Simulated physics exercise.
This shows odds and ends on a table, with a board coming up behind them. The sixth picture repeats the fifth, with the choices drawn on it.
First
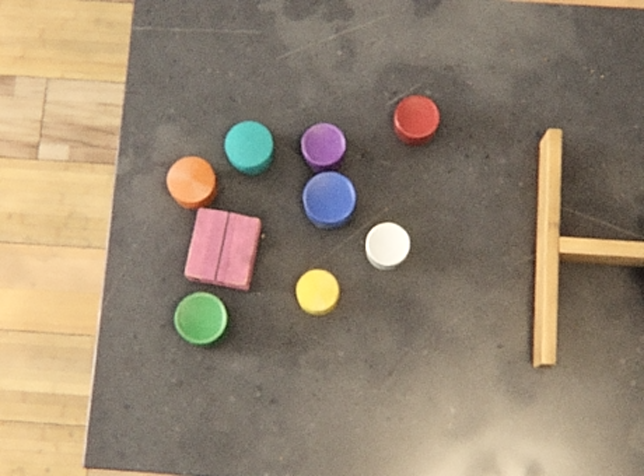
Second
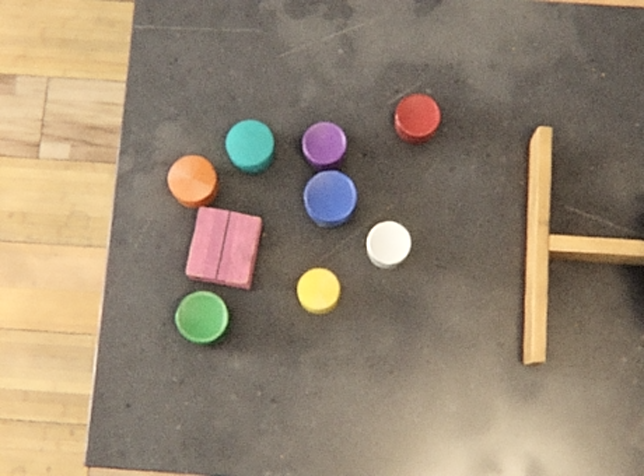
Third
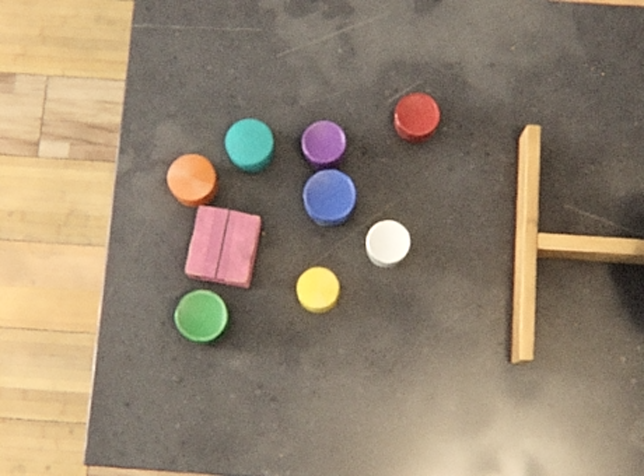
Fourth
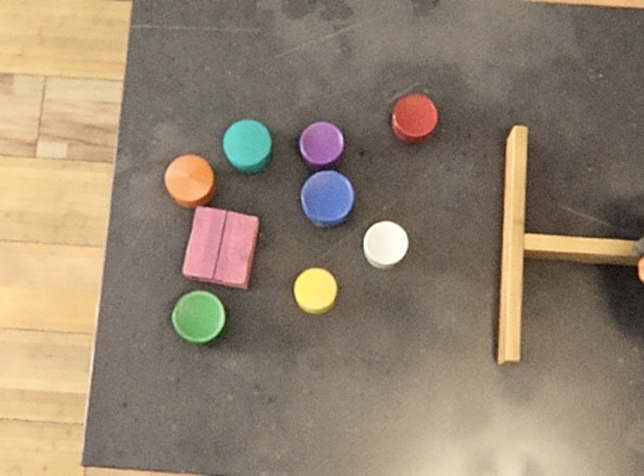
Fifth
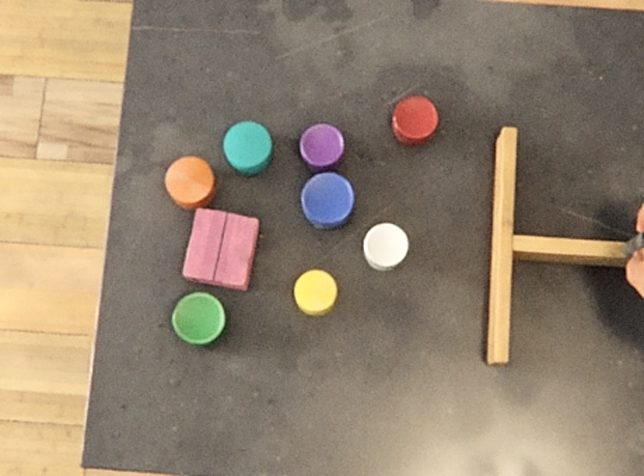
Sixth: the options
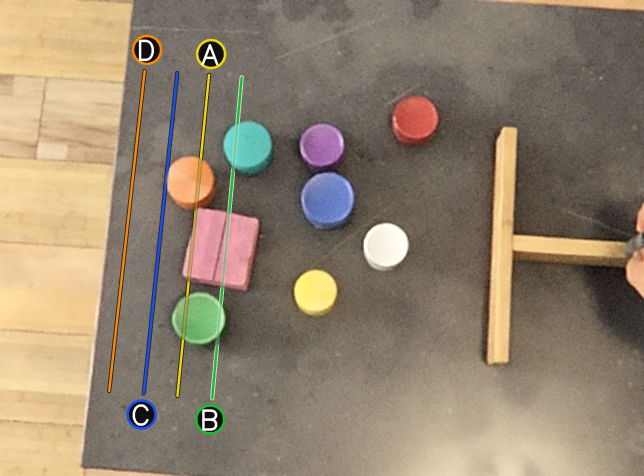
In the video, a T-shaped wooden board slides slowly left across a dark tabletop toward scattered colourful round objects and a pink box, which stay in place, while a hand comes into view at the right gripping its handle.
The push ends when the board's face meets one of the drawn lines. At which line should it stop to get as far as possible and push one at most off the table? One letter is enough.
The farthest such stop is A.
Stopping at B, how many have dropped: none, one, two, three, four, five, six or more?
In all, none.
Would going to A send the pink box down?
No.
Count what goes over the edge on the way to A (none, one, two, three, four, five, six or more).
By then, none.
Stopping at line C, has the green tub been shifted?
By then, yes.
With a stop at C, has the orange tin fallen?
By then, yes.
On the marked copy, A at (194, 231); B at (227, 233); C at (161, 228); D at (127, 226).
Following A. Soon after the start, board (394, 234); red jar (390, 108); white tub (364, 246).
Later, board (281, 227); pink box (202, 248); turquoise pot (216, 147).
In the end, board (194, 221); orange tin (121, 184); pink box (117, 241); none fallen.
As for the rest, B is within the limit but short; C drops three; D drops eight.
